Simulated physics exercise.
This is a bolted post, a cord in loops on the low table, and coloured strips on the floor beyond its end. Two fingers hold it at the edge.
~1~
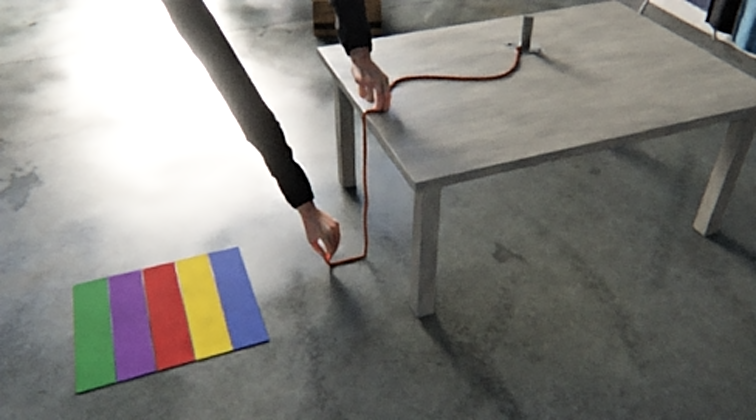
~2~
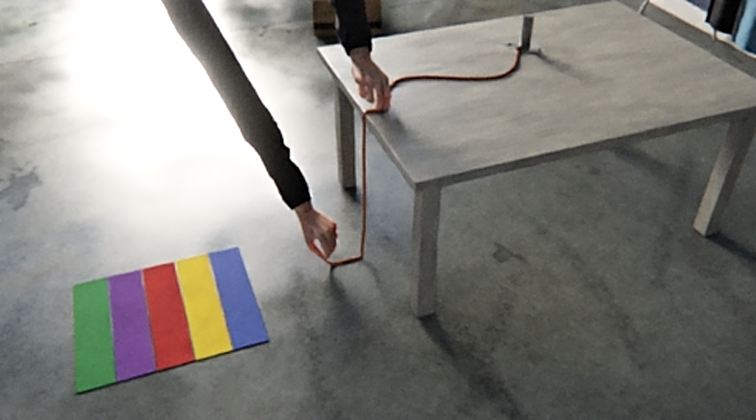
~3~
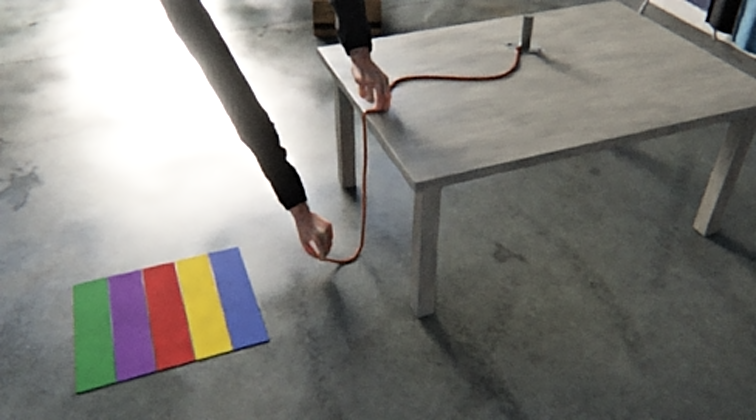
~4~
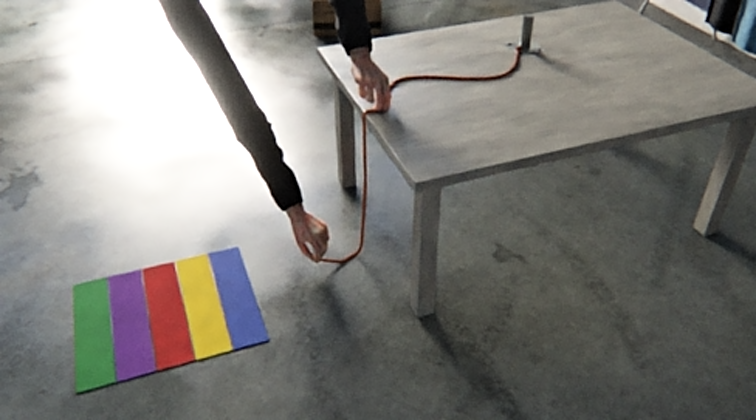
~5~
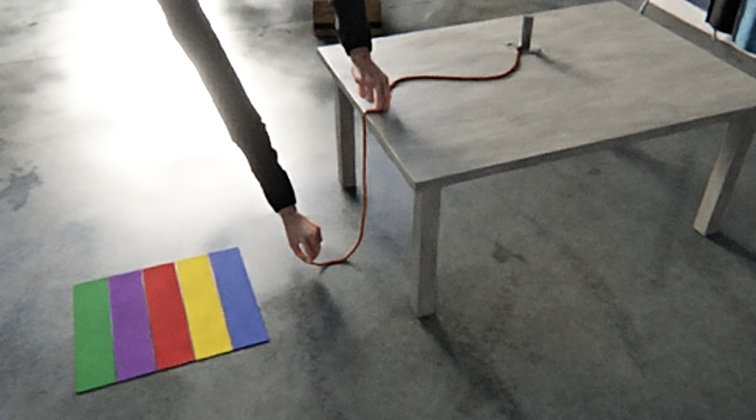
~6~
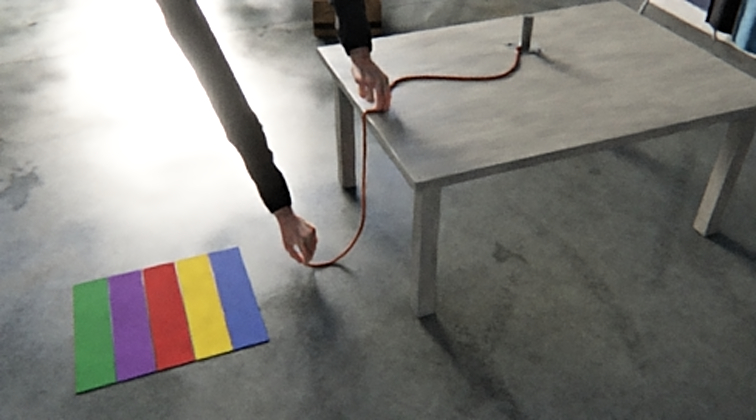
A hand slowly draws the red cord's end slightly left while another holds it at the table edge.
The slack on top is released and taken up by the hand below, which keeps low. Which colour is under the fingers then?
The end stops over the red strip.
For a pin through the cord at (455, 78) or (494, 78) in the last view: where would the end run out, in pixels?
Try by try, around (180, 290) and (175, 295).
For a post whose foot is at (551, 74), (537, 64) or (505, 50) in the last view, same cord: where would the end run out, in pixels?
In that order: (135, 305), (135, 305) and (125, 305).
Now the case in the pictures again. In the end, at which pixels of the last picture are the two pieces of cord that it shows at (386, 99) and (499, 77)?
The first at (350, 114), the second at (465, 66).
Soon after, end near (228, 280); over blue.
After that, end near (182, 292); over yellow.
At the stop, end near (154, 299); over red. It gets as far as the red strip.
